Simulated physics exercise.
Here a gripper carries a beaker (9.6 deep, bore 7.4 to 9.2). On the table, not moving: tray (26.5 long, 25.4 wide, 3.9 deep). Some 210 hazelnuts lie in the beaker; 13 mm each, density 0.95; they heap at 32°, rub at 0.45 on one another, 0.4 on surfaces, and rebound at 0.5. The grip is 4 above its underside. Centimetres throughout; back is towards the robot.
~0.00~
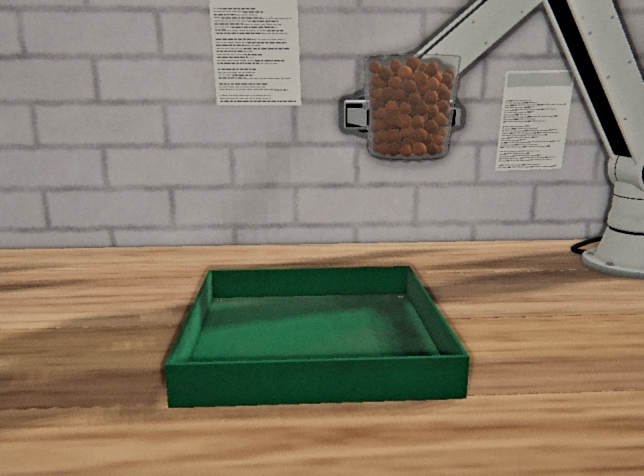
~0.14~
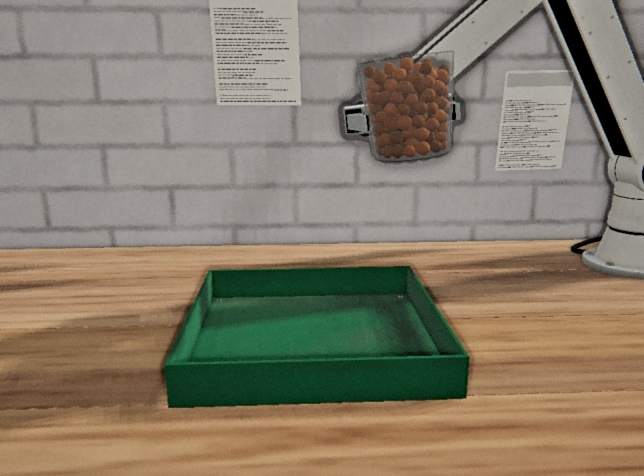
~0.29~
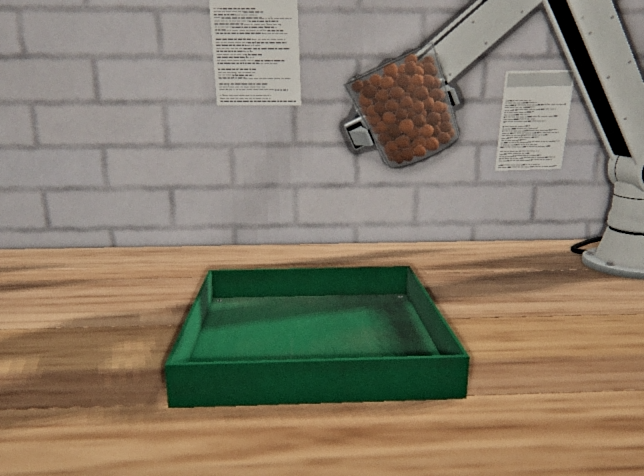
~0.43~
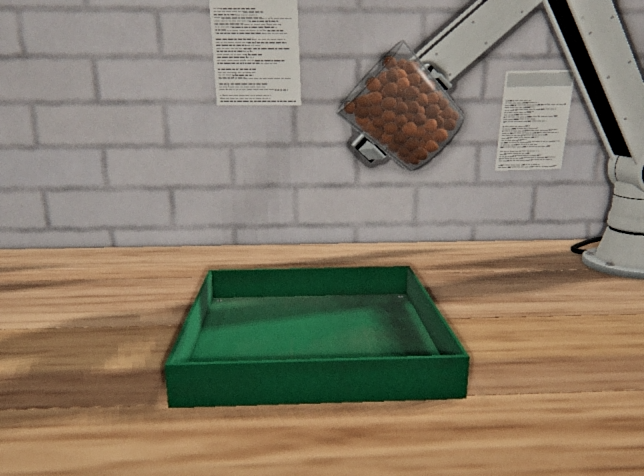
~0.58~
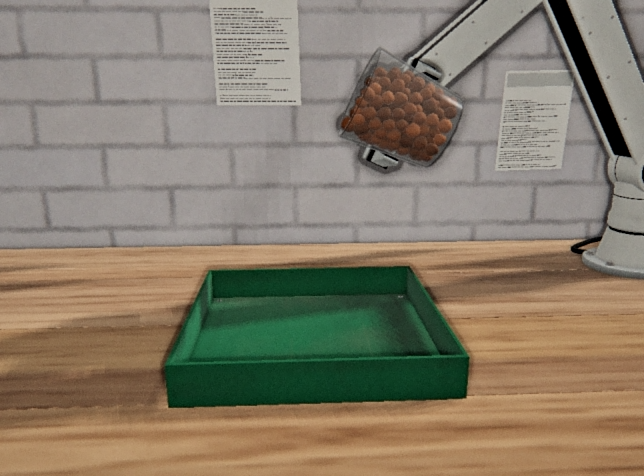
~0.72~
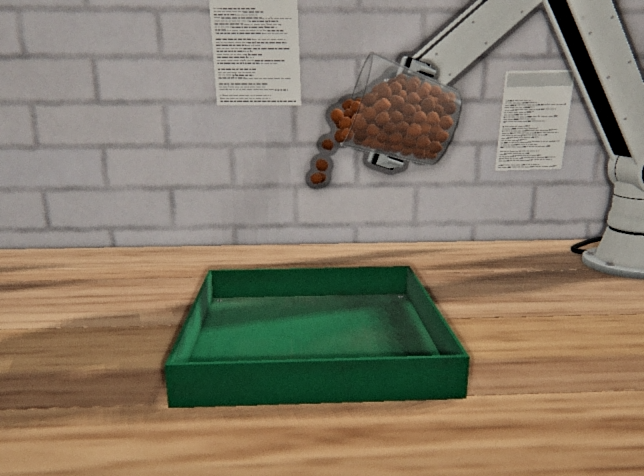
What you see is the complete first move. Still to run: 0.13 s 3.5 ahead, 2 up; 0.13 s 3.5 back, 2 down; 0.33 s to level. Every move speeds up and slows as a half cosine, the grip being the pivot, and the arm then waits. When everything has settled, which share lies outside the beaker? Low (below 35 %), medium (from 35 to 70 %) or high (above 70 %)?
Outside the beaker the share is medium, from 35 to 70 %.
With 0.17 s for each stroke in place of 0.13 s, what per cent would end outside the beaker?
It would be near 30 per cent.
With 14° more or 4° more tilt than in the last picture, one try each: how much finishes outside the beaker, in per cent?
About 75 and 55 per cent.
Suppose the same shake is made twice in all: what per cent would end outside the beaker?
In that case some 65 per cent.
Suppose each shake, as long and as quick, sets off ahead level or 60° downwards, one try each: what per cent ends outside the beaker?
About 40 and 10 per cent.
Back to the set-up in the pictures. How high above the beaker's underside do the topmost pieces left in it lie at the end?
Roughly 6.5 cm.
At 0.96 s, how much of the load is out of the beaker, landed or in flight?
Some 25 per cent.
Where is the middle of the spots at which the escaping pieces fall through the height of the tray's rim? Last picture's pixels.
Near (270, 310).
After 0.96 s, tilted 72° forward, highest piece 28 above the table; 157 in the beaker, 7 in the tray, 46 in flight or on a rim.
After 1.19 s, tilted 20° forward, highest piece 30 above the table; 112 in the beaker, 91 in the tray, 7 in flight or on a rim.
After 1.51 s, level, highest piece 27 above the table; 112 in the beaker, 96 in the tray, 2 on the table or floor.
After 2.56 s, level, highest piece 27 above the table; 112 in the beaker, 96 in the tray, 2 on the table or floor.
In the end, 112 in the beaker, 96 in the tray, 2 on the table or floor. That is 47 % outside the beaker.
